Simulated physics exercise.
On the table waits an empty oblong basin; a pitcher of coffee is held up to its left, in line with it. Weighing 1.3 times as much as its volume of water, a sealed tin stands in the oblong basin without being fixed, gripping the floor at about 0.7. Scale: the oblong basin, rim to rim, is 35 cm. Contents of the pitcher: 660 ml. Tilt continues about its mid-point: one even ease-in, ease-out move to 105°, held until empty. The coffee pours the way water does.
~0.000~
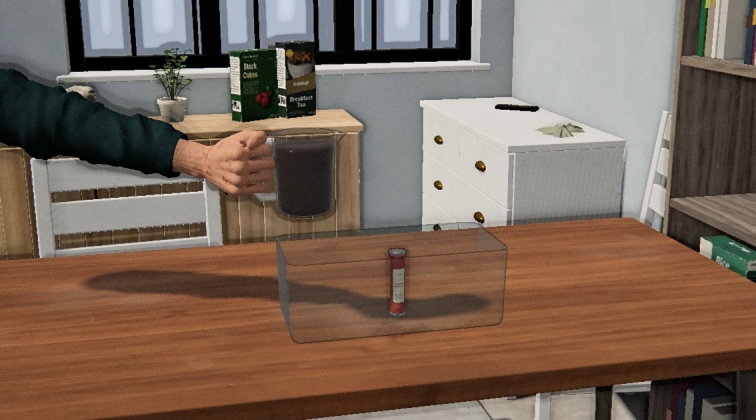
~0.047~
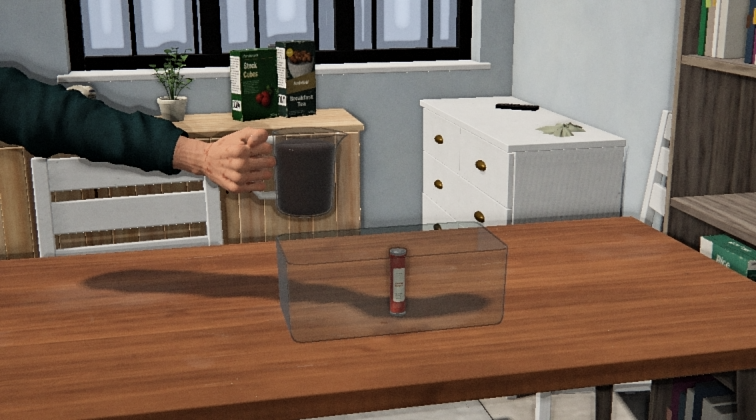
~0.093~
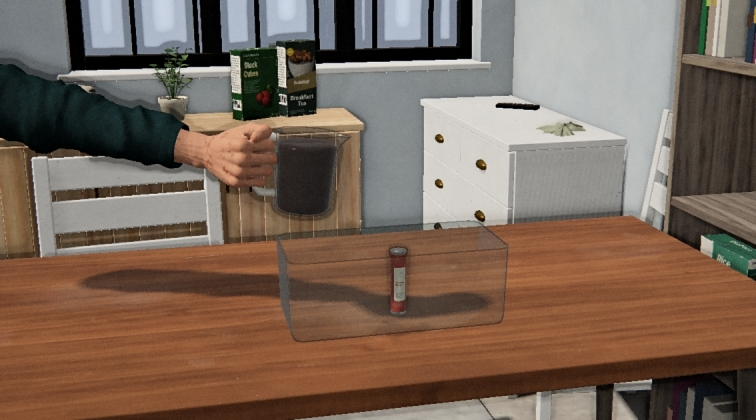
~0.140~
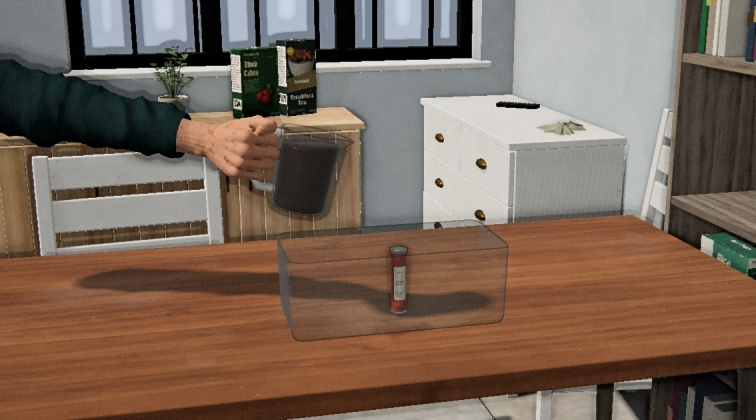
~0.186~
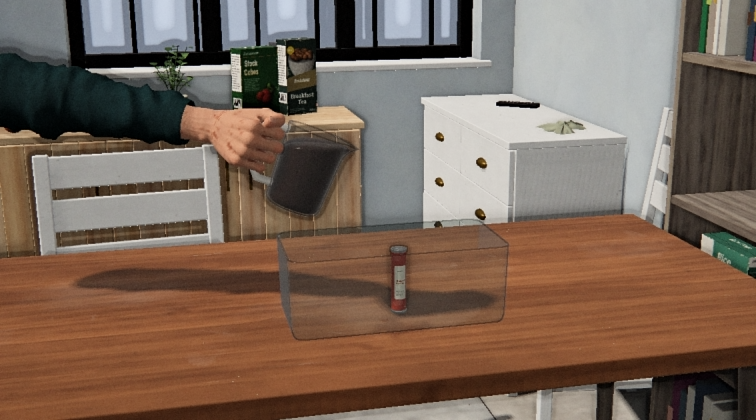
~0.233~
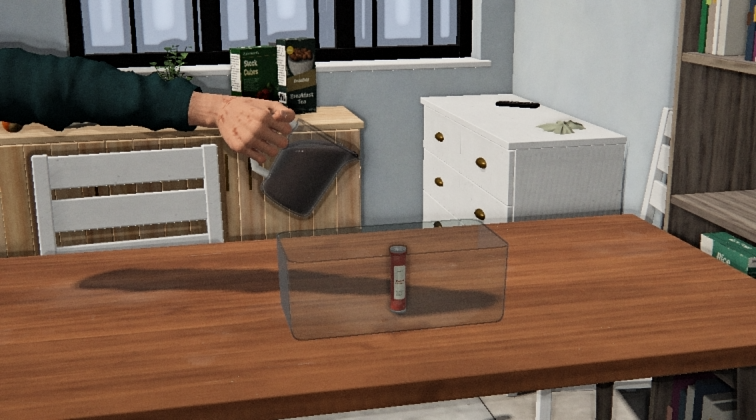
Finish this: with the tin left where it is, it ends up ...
It ends up knocked over.
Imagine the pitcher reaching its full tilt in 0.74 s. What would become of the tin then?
Then it falls.
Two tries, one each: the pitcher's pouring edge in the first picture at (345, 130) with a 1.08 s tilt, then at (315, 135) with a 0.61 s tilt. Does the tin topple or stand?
First it tips over; then it stays on its base.
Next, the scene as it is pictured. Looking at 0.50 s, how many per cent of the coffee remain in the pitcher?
I reckon about 58 in a hundred is still held.
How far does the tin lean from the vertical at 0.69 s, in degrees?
Measured tilt, approx.: 10 degrees.
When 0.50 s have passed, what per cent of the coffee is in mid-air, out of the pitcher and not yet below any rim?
Estimate: About 22 % of all of it.
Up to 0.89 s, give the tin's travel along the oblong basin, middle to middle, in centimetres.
About 10 cm.
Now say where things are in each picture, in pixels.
In the first picture, it leans 0°; its right rim is at (347, 132); the coffee meets the walls at (273, 146) and (334, 143); the oblong basin's rim runs from (281, 251) to (492, 236); the tin's top is at (397, 255).
In the second picture, it leans 2°; its right rim is at (348, 133); the coffee meets the walls at (275, 145) and (335, 143).
In the third picture, it leans 6°; its right rim is at (351, 136); the coffee meets the walls at (277, 143) and (337, 144).
In the fourth picture, it leans 13°; its right rim is at (355, 141); the coffee meets the walls at (280, 143) and (341, 144).
In the fifth picture, it leans 22°; its right rim is at (359, 148); the coffee meets the walls at (279, 155) and (348, 146).
In the sixth picture, it leans 33°; its right rim is at (361, 159); the coffee meets the walls at (276, 161) and (357, 152).
By 0.50 s the tilt is 96° and 59 per cent is still to pour; the tin stands where it began.
By 0.69 s the tilt is 105° and 16 per cent is still to pour; the tin leans 8°.
By 0.89 s the tilt is 105° and 3 per cent is still to pour; the tin lies on its side.
By 1.11 s the tilt is 105° and 0 per cent is still to pour; the tin lies on its side.
At rest the tin lies on its side.
